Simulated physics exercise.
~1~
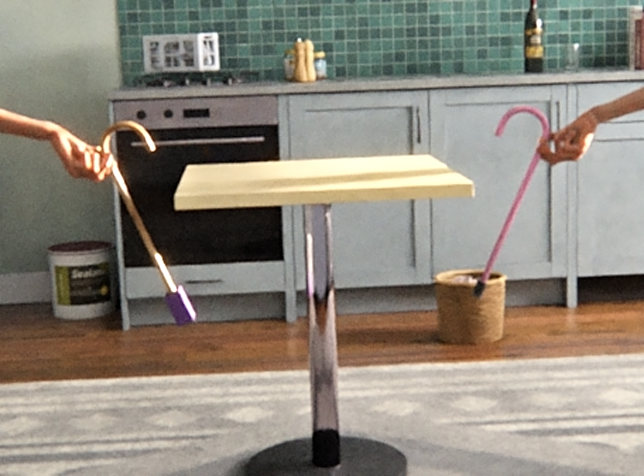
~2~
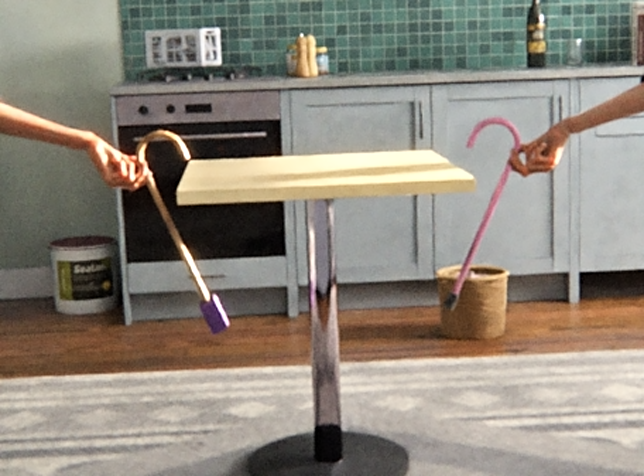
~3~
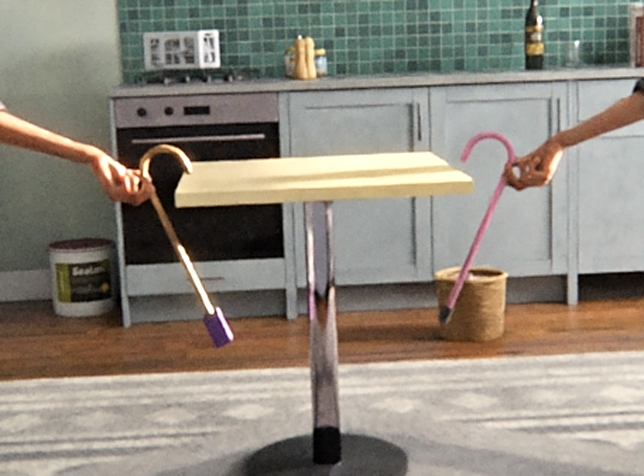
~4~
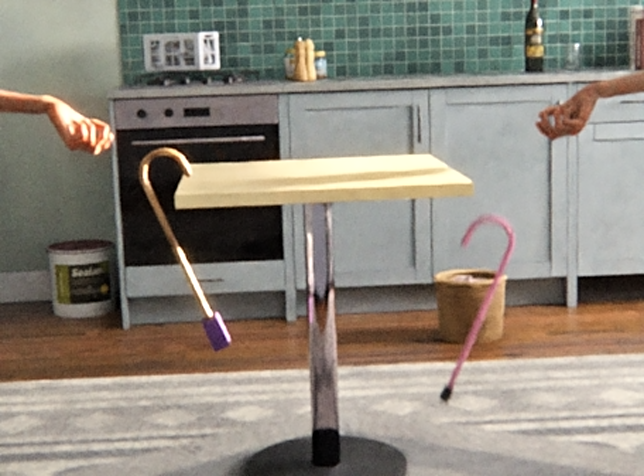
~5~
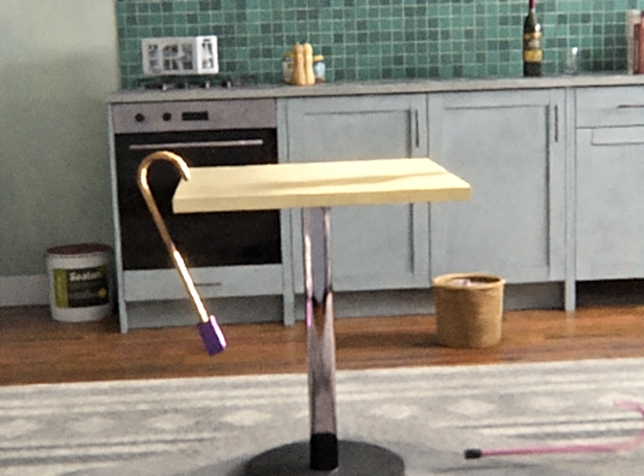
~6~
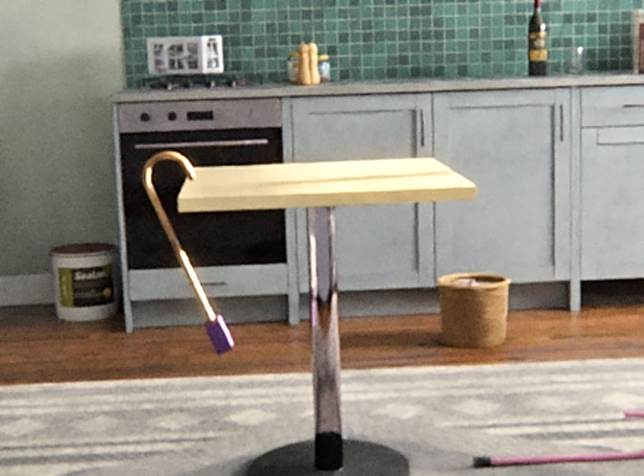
A pink cane drops to the floor once released, while a gold cane hangs from the table.
